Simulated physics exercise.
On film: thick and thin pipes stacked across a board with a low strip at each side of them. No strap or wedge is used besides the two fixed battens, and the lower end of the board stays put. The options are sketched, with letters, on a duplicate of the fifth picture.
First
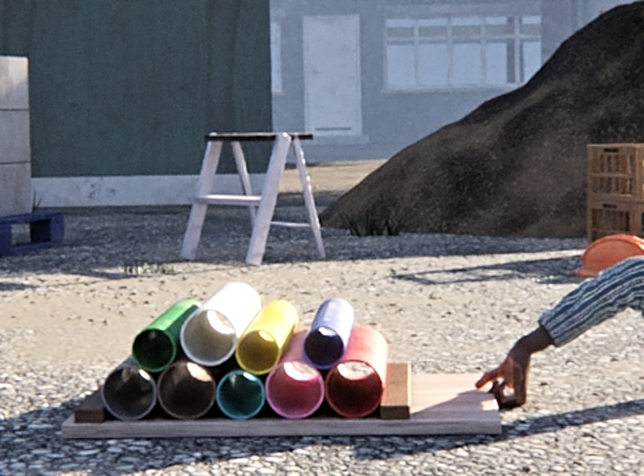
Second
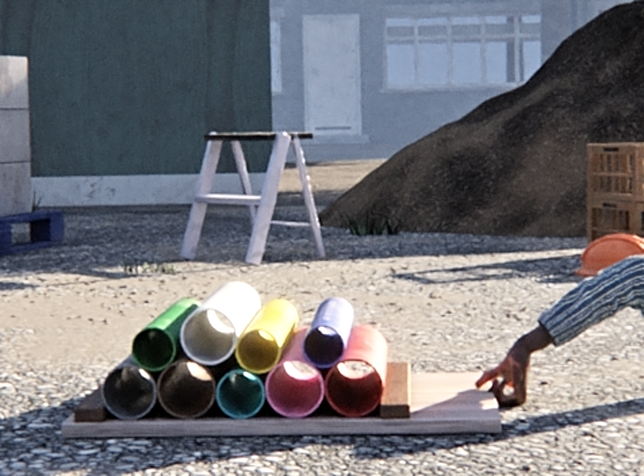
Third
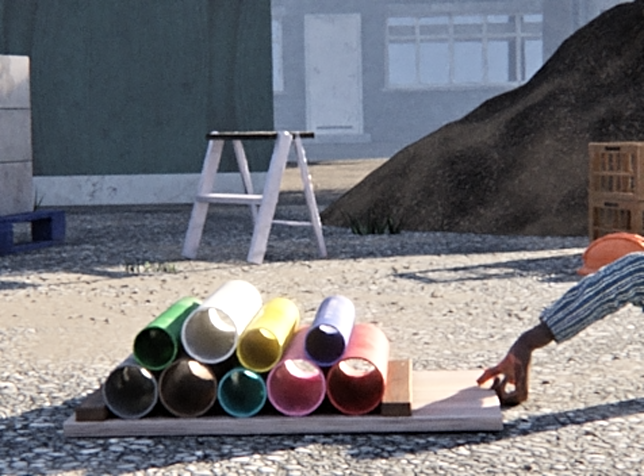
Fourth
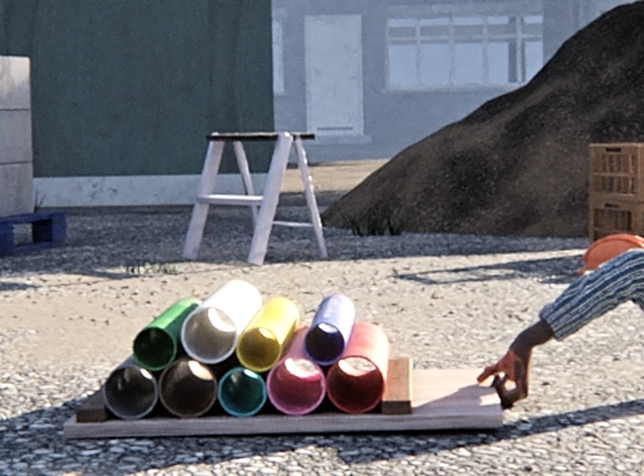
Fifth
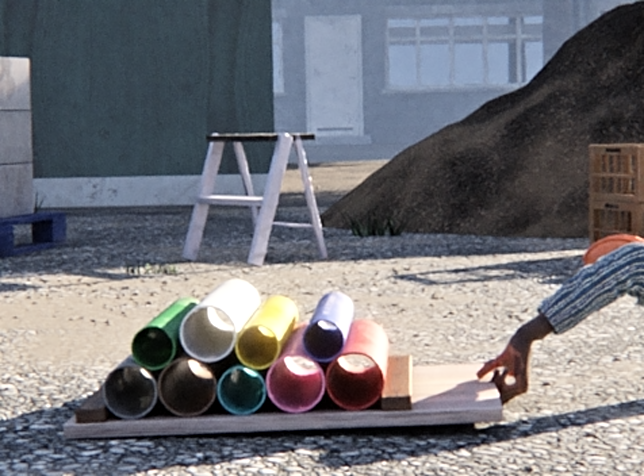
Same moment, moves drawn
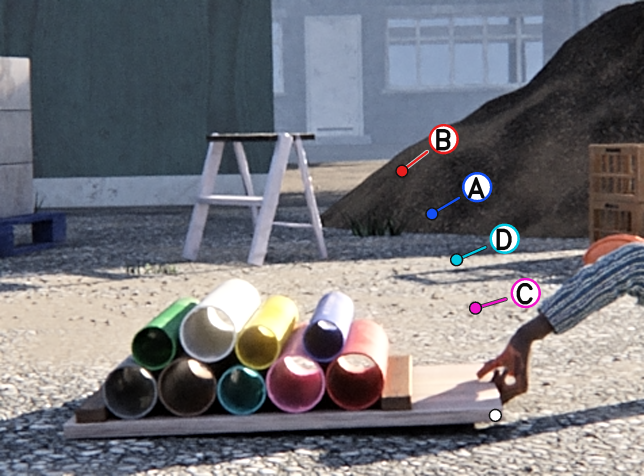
A hand in a striped sleeve gripped the right end of a board stacked with colourful pipes and raised that end very slightly, while the pipes kept their places between the two wooden strips.
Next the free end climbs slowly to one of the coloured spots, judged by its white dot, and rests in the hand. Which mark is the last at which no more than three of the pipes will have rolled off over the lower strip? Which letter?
Raise it to A.
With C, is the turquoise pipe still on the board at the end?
The turquoise pipe: Yes.
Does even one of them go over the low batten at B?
At B: Yes.
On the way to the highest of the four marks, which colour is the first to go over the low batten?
It is the green one.
On the copy, A at (432, 214); B at (402, 171); C at (475, 308); D at (456, 260); the white dot at (496, 415).
On A. First, board at 17°.
Then, board at 30°.
Finally, board at 30°, three over the low batten (green, yellow, white).
By contrast, B nine over the low batten; C none over the low batten; D none over the low batten.
